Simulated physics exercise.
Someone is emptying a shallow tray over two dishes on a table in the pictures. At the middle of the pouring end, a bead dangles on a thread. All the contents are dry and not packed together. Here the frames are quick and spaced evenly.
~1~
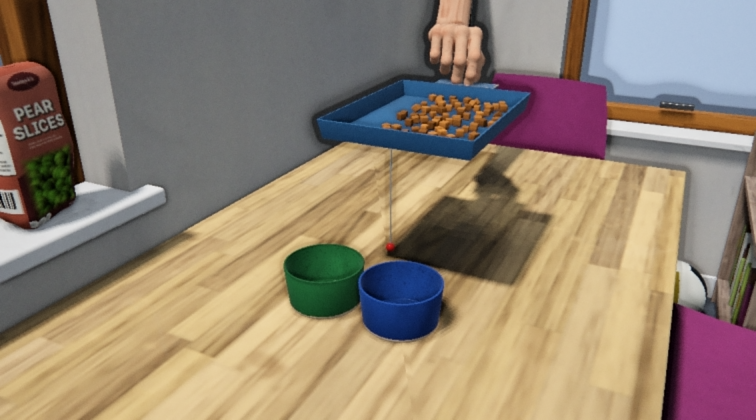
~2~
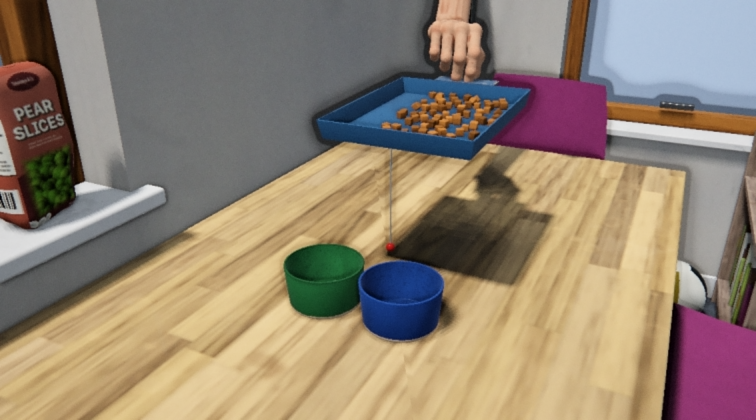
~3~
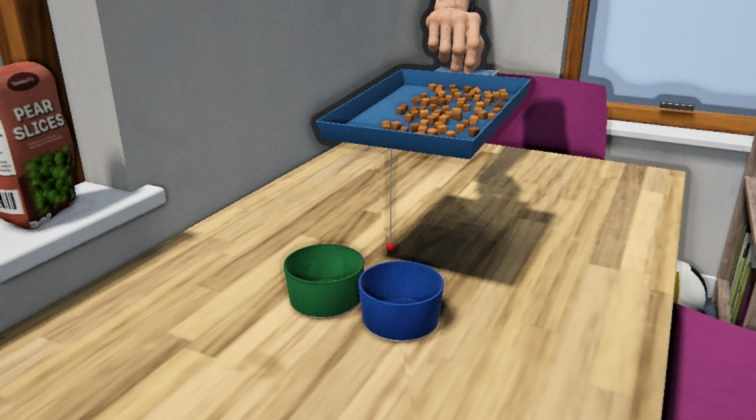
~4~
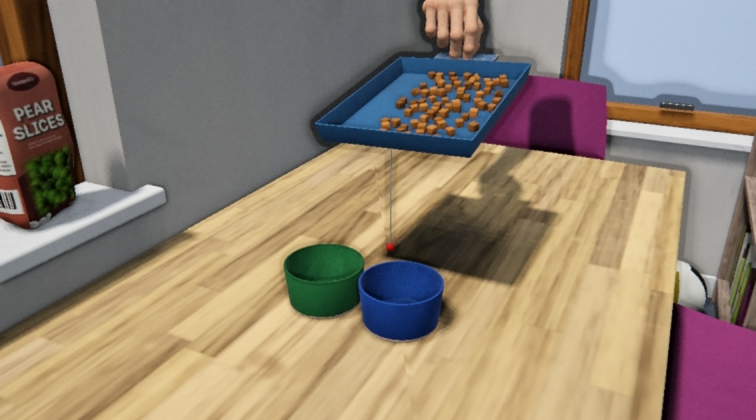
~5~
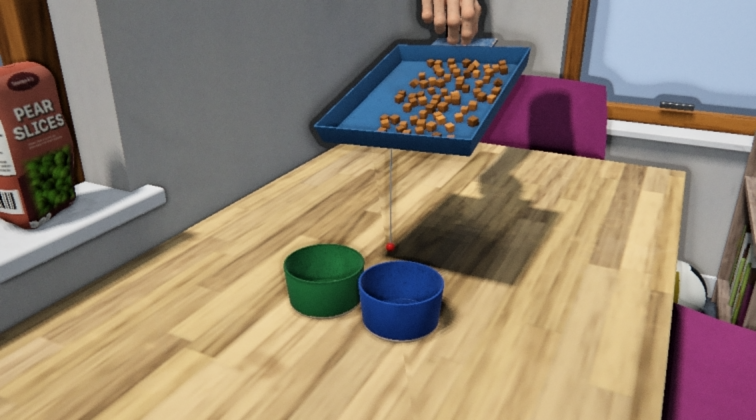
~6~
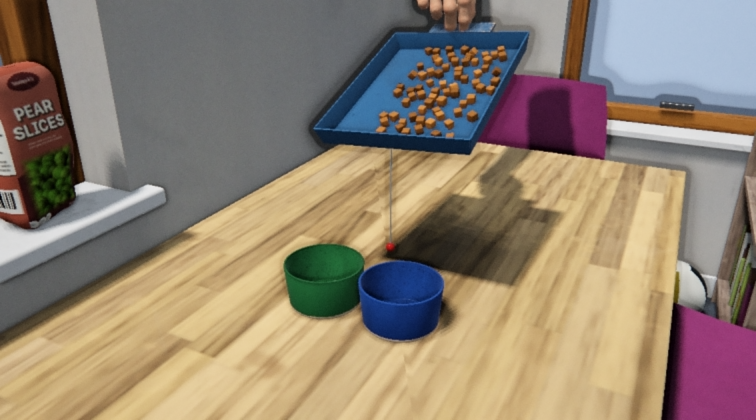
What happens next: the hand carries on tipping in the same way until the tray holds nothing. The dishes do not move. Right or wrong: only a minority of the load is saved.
Wrong, most of it is saved.
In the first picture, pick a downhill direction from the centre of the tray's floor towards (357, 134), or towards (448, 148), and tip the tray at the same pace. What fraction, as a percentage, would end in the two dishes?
The first comes to 50 %, while the second comes to 20 %.
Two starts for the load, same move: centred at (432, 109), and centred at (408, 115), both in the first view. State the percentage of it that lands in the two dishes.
Some 80 and then some 80 per cent.
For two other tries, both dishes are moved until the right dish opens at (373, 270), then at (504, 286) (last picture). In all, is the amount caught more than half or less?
With the first shift the pair saves beyond half; with the second, less than a half.
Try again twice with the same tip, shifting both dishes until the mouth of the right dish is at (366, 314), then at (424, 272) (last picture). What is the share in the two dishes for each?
Roughly 10% first, roughly 40% second.
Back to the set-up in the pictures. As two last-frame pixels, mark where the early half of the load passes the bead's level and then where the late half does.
Earlier portion about (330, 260); later portion about (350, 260).
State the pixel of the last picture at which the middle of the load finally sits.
Last view, centre at rest - approx. (329, 300).
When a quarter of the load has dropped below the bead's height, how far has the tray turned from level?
About 105° of tilt.
Soon, tray tipped steeply; nearly all on the tray; a small part in the air.
A while on, tray tipped past a quarter turn; about two thirds on the tray; a stray few in the right dish; a small part in the left dish; a small part outside both; a small part in the air.
Towards the end, tray tipped past a quarter turn; about a quarter in the right dish; about two thirds in the left dish; about a quarter outside both.
Finally, tray tipped past a quarter turn; about a quarter in the right dish; about two thirds in the left dish; about a quarter outside both.
